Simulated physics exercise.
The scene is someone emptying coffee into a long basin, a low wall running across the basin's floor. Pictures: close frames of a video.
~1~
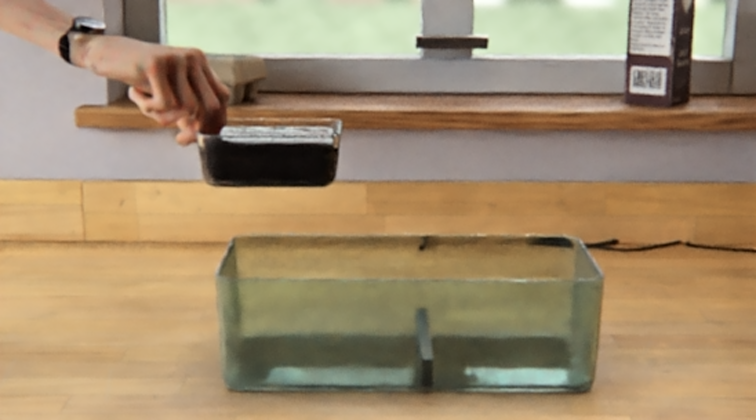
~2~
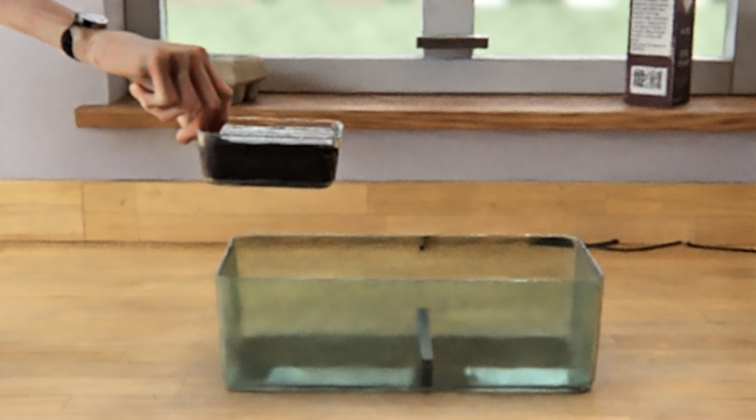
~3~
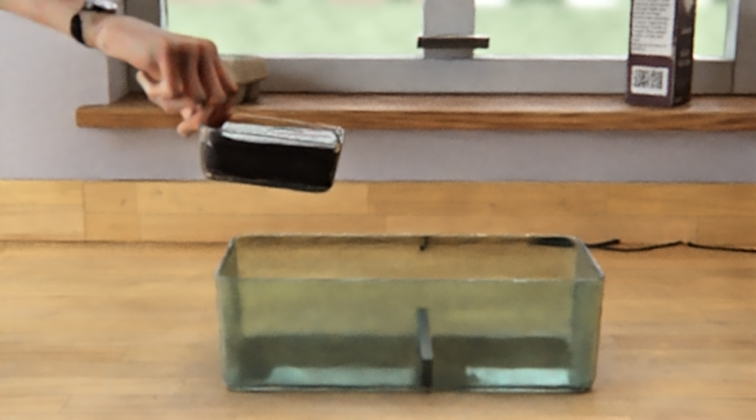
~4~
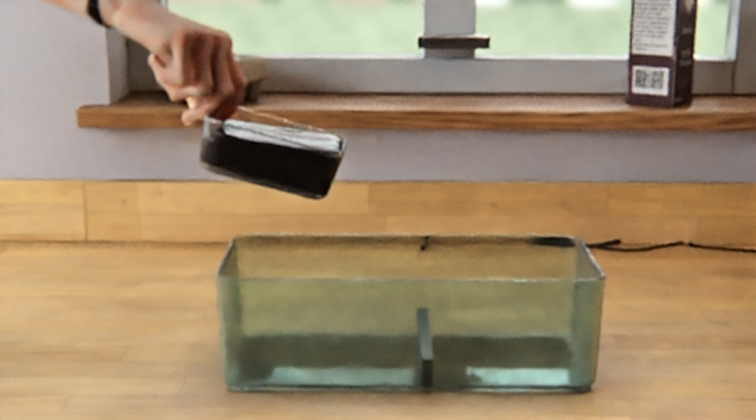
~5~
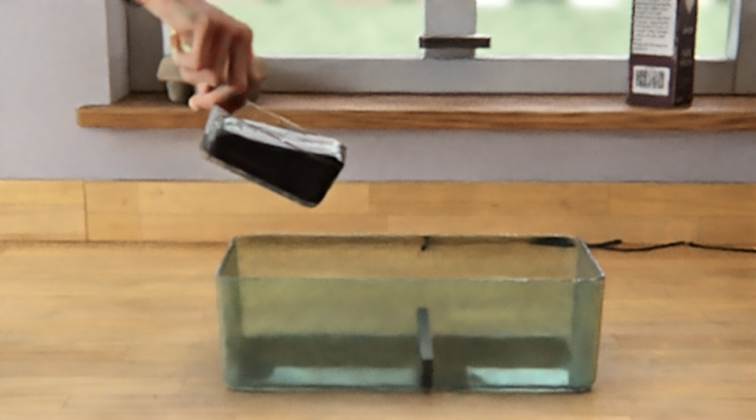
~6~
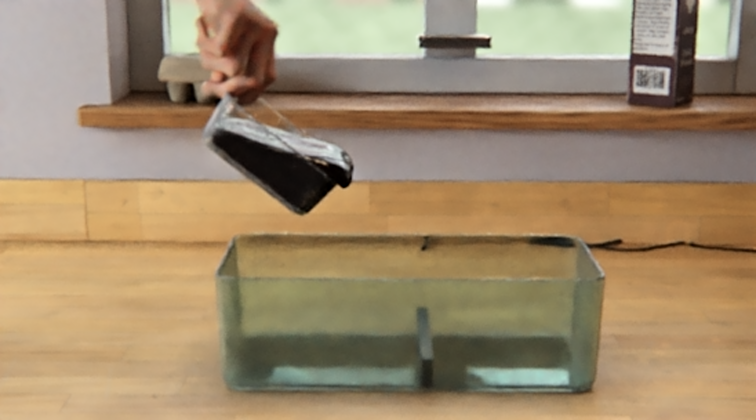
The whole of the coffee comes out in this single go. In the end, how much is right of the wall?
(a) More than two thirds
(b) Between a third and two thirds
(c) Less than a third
c.
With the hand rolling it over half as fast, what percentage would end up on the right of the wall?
Roughly 10 %.
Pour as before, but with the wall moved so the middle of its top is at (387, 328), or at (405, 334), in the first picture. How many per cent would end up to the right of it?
About 40 % for the first and about 20 % for the second.
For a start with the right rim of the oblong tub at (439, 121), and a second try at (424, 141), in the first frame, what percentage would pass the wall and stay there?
First some 75, then 80 per cent.
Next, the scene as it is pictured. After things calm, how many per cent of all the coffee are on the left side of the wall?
About 75 percent.
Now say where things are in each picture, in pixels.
The first picture shows tilt 0°; pouring edge (340, 130); surface from (207, 134) to (338, 135); the long basin's rim runs from (225, 257) to (590, 259); the wall's top is at (424, 333).
The second picture shows tilt 2°; pouring edge (341, 132); surface from (207, 133) to (338, 136).
The third picture shows tilt 7°; pouring edge (342, 138); surface from (209, 131) to (340, 139).
The fourth picture shows tilt 15°; pouring edge (344, 148); surface from (211, 127) to (343, 143).
The fifth picture shows tilt 26°; pouring edge (343, 161); surface from (211, 126) to (336, 149); 4 per cent is over the edge.
The sixth picture shows tilt 38°; pouring edge (339, 175); surface from (212, 122) to (318, 148); 11 per cent is over the edge.
A moment on, the oblong tub is tipped right over and 6 per cent is still to pour, 80 is left of the wall and 0 right of it.
Next, the oblong tub is tipped right over and 0 per cent is still to pour, 76 is left of the wall and 11 right of it.
Then the oblong tub is tipped right over and 0 per cent is still to pour, 76 is left of the wall and 18 right of it.
Later the oblong tub is tipped right over and 0 per cent is still to pour, 76 is left of the wall and 18 right of it.
In the end 76 per cent lies left of the wall, 18 right of it and 6 outside.
